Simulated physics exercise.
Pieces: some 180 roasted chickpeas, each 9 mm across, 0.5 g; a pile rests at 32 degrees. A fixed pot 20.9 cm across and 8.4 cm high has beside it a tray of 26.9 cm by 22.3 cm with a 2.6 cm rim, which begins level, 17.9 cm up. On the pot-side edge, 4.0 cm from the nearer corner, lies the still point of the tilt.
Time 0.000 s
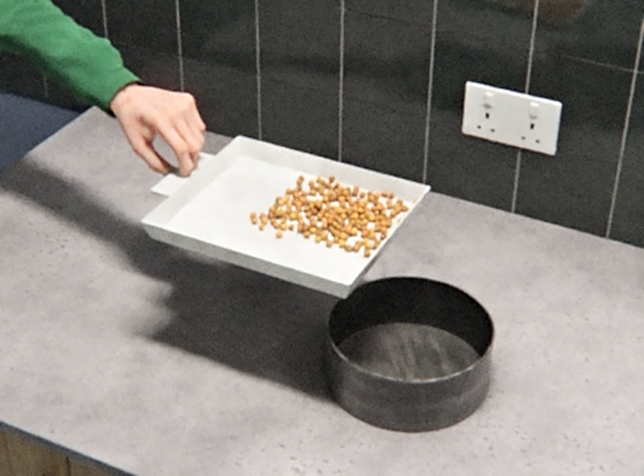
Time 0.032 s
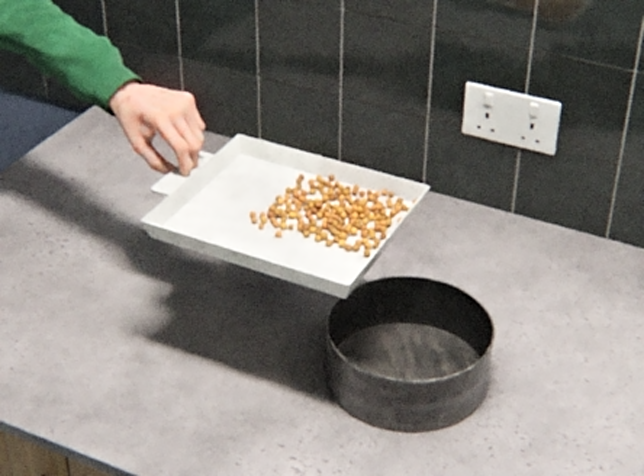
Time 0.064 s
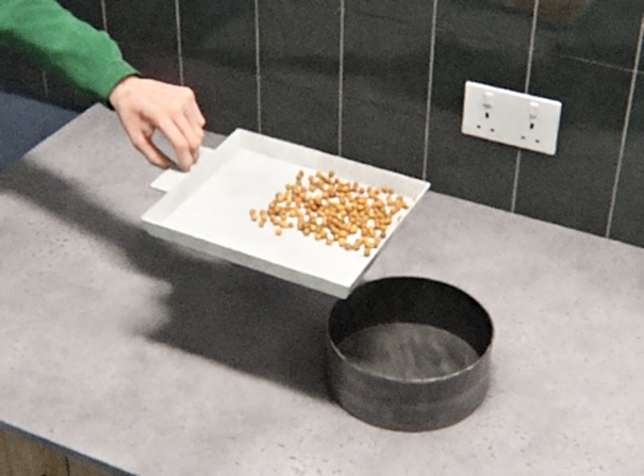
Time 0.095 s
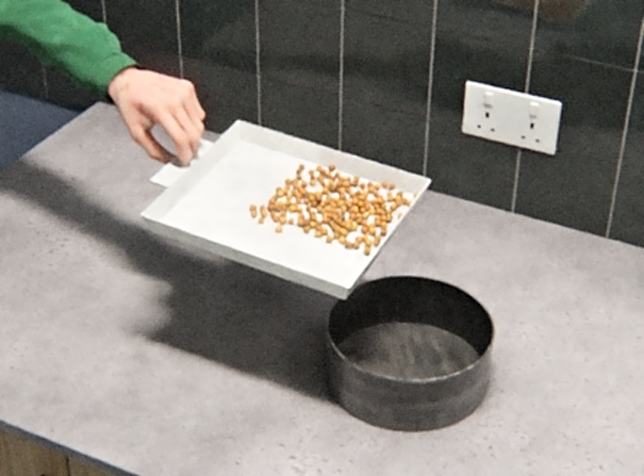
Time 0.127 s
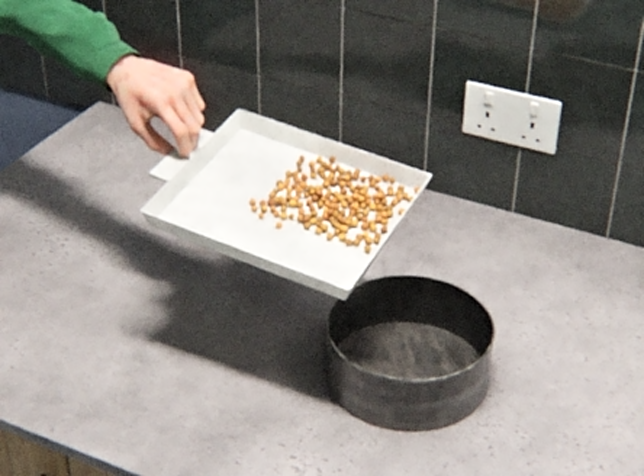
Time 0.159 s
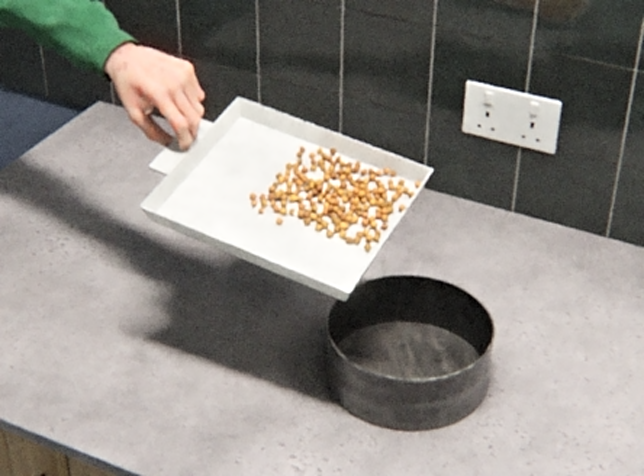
The clip shows a hand in a green sleeve holding a white tray of roasted chickpeas beside a round dark pot on a grey counter, then gradually raising the tray's far left side while the chickpeas barely shift.
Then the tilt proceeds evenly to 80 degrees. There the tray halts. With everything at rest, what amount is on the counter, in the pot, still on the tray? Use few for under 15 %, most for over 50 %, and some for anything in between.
Counter: Most, pot: Few, left on the tray: Some.
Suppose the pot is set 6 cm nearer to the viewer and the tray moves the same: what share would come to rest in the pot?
It would be near 65 per cent.
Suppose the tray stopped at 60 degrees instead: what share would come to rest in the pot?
That would give about 0 per cent.
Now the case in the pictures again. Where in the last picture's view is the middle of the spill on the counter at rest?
At rest, its centre lies at about (344, 458).
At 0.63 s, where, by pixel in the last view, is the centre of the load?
Look near (341, 277) in the last picture.
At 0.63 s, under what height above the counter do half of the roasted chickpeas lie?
Roughly 20 cm above the counter.
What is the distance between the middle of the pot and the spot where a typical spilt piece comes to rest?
18 cm.
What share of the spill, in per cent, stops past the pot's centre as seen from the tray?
Some 50 per cent of the spill lies beyond the centre.
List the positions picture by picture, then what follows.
The first frame shows tray tilt 0 degrees, front corners at (150, 220) and (346, 280); middle of the pieces at (334, 214); pot at (410, 325).
The second frame shows tray tilt 1 degrees, front corners at (149, 219) and (346, 280); middle of the pieces at (333, 213).
The third frame shows tray tilt 2 degrees, front corners at (149, 217) and (346, 281); middle of the pieces at (333, 210).
The fourth frame shows tray tilt 4 degrees, front corners at (149, 213) and (346, 282), lowest corner right front; middle of the pieces at (334, 206).
The fifth frame shows tray tilt 8 degrees, front corners at (149, 209) and (346, 284), lowest corner right front; middle of the pieces at (334, 201).
The sixth frame shows tray tilt 12 degrees, front corners at (148, 204) and (346, 286), lowest corner right front; middle of the pieces at (334, 196); pot at (410, 324). The tray's pace is about 120 degrees a second.
After 0.44 s, tilt 45 degrees; the tray holds 100 %, the pot 0 %.
After 0.63 s, tilt 68 degrees; the tray holds 95 %, the pot 0 %.
After 0.94 s, tilt 80 degrees; the tray holds 35 %, the pot 0 %.
At rest (2.0 s), counter 75 %, pot 0 %, tray 25 %.
